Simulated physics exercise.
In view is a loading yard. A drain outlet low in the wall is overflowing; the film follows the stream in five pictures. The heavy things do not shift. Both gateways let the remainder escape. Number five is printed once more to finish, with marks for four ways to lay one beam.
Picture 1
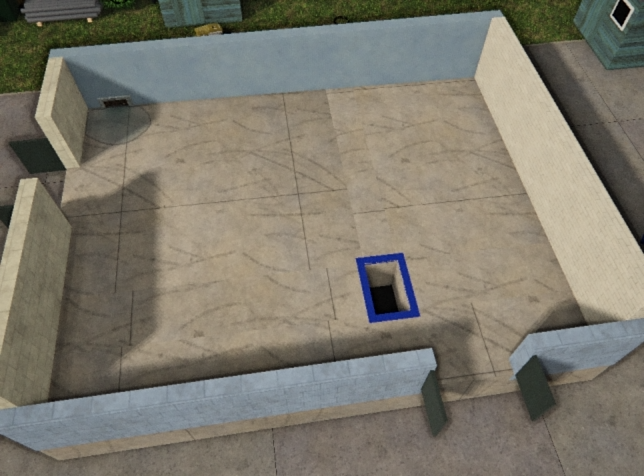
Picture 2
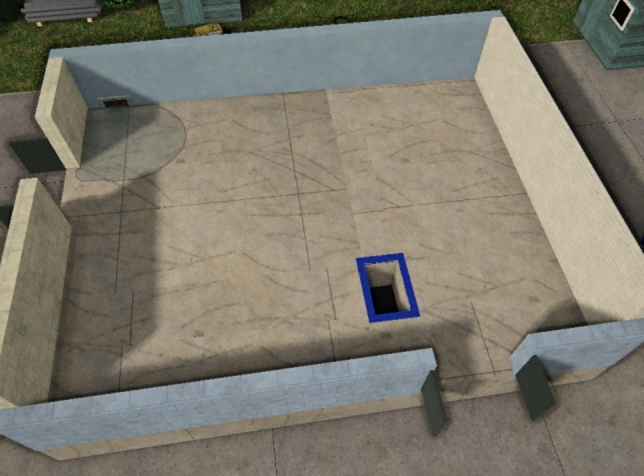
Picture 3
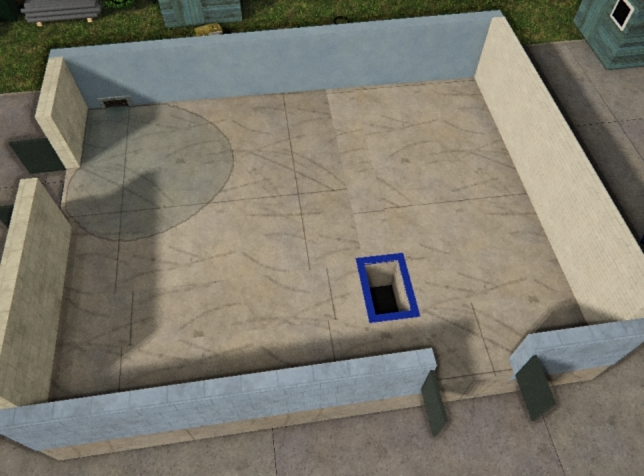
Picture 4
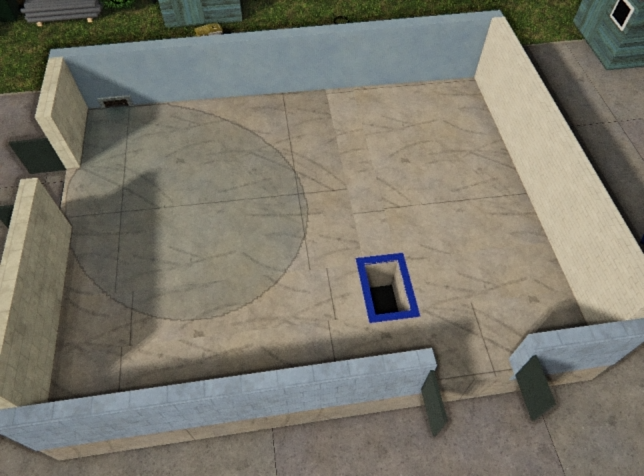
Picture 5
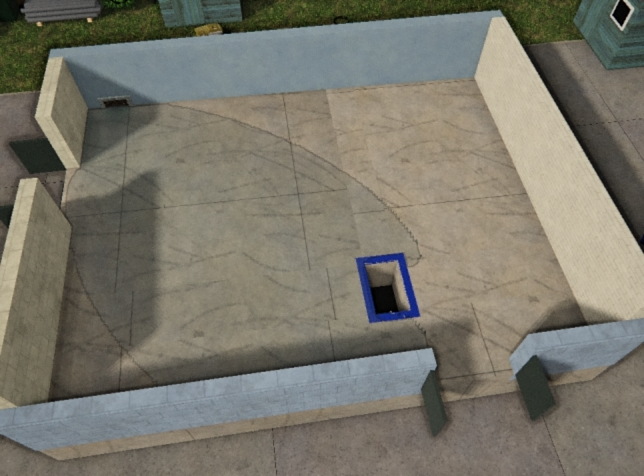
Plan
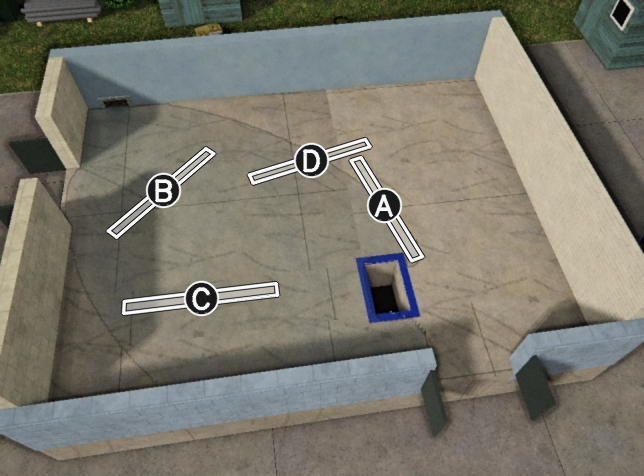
The clip opens on a walled yard with open gates, a small patch of water lying by an outfall in the upper left corner. The water spreads across the paving toward the right and the near wall, widening steadily, until its edge reaches the blue-rimmed drain pit and water enters it.
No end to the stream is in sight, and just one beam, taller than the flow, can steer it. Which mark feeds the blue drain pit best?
Position C does it best.
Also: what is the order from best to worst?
C, A, D, B.
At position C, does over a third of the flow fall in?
Yes.
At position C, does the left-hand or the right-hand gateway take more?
More leaves on the right.
In white, A from (356, 159) to (417, 258); B from (112, 234) to (209, 151); C from (123, 307) to (276, 289); D from (251, 178) to (367, 143).
If A is chosen, about 34 % of the stream goes into the blue drain pit, about 60 % out by the gates.
If B is chosen, about 8 % of the stream goes into the blue drain pit, about 86 % out by the gates.
If C is chosen, about 55 % of the stream goes into the blue drain pit, about 40 % out by the gates.
If D is chosen, about 24 % of the stream goes into the blue drain pit, about 71 % out by the gates.
